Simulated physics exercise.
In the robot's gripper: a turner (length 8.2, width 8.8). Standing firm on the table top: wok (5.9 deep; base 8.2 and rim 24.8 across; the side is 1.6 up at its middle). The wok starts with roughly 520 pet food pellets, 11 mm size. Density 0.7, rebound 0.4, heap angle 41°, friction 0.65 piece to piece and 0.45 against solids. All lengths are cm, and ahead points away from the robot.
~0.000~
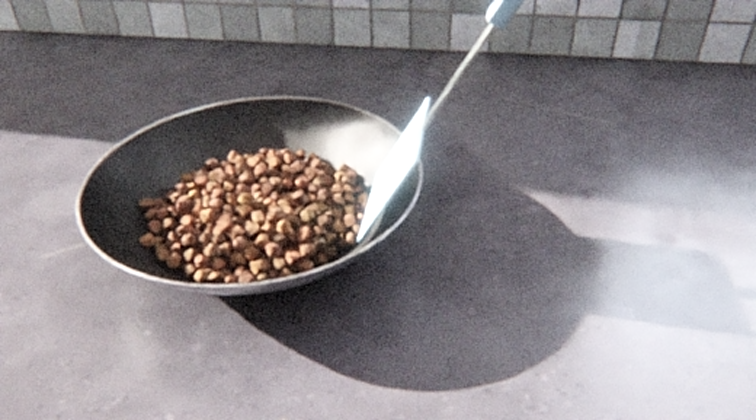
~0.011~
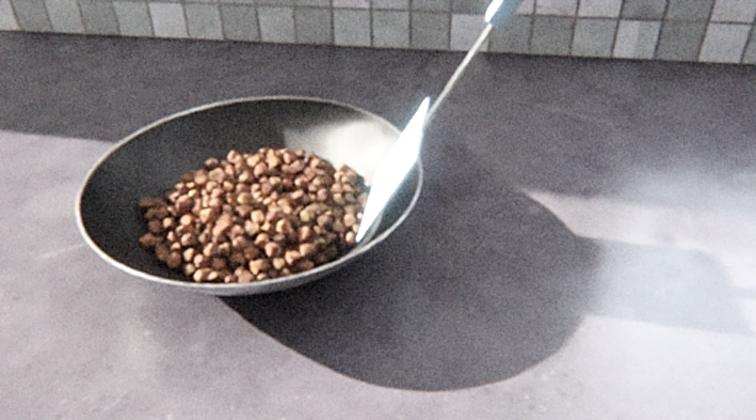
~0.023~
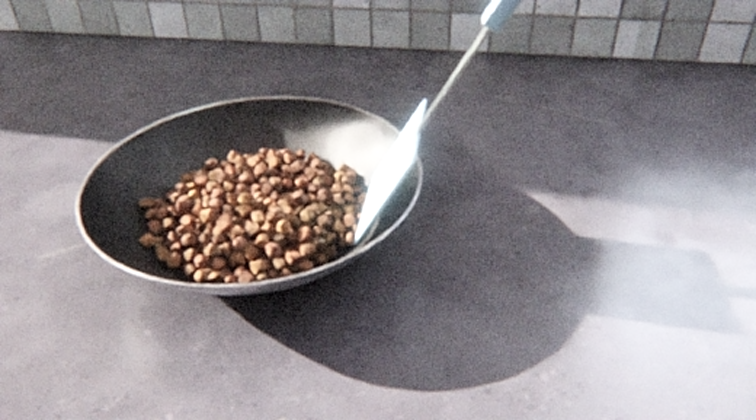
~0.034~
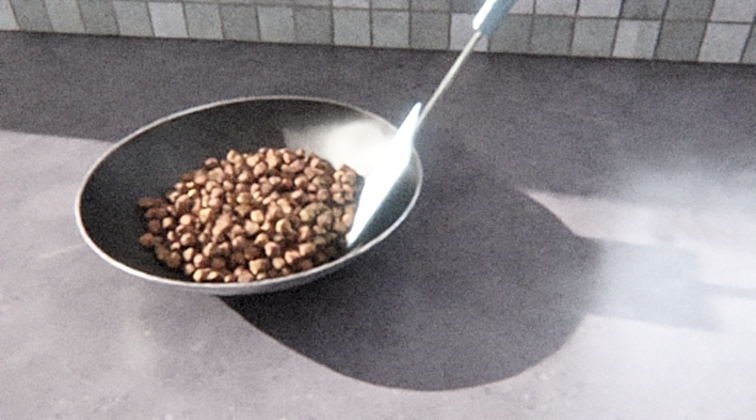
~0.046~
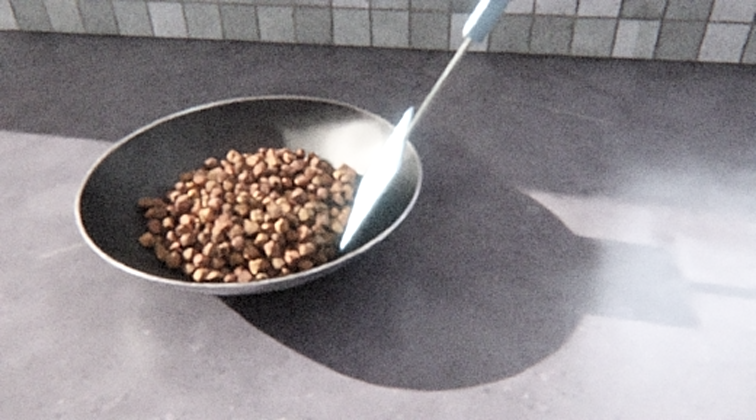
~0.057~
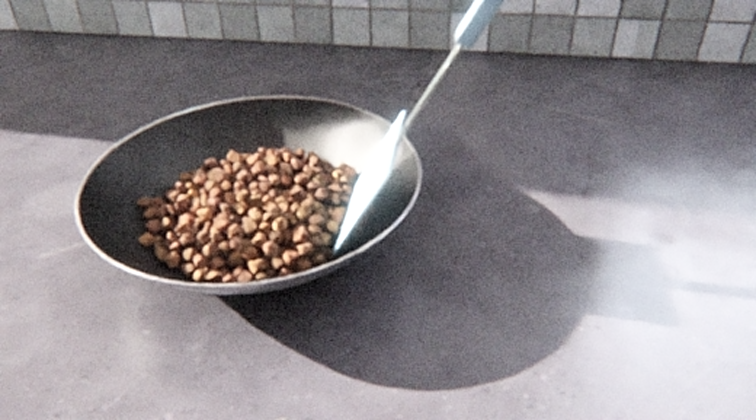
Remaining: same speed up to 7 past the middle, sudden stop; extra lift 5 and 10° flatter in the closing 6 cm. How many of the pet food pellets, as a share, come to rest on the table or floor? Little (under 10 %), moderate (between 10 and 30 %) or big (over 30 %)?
On the table or floor the share is moderate, between 10 and 30 %.
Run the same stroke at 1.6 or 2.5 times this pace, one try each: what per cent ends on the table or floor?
Some 35 and 40 per cent.
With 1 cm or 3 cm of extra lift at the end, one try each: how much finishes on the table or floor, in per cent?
About 30 and 20 per cent.
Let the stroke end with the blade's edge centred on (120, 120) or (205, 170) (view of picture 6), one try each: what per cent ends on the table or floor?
About 45 and 0 per cent.
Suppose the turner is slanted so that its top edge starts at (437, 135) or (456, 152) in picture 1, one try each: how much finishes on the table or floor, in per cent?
About 15 and 20 per cent.
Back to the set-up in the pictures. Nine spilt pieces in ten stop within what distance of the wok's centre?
Roughly 25 cm.
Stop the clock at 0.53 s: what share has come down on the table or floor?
About 15 per cent.
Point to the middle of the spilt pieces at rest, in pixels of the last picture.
Near (66, 214).
After 0.17 s, sloping 61°, highest piece 7 above the table; 522 in the wok.
After 0.27 s, sloping 57°, highest piece 12 above the table; 512 in the wok, 10 on the blade or in flight.
After 0.53 s, sloping 51°, highest piece 9 above the table; 418 in the wok, 82 on the table or floor, 22 on the blade or in flight.
After 1.58 s, sloping 51°, highest piece 7 above the table; 418 in the wok, 104 on the table or floor.
At rest, 418 in the wok, 104 on the table or floor. That is 20 % on the table or floor.
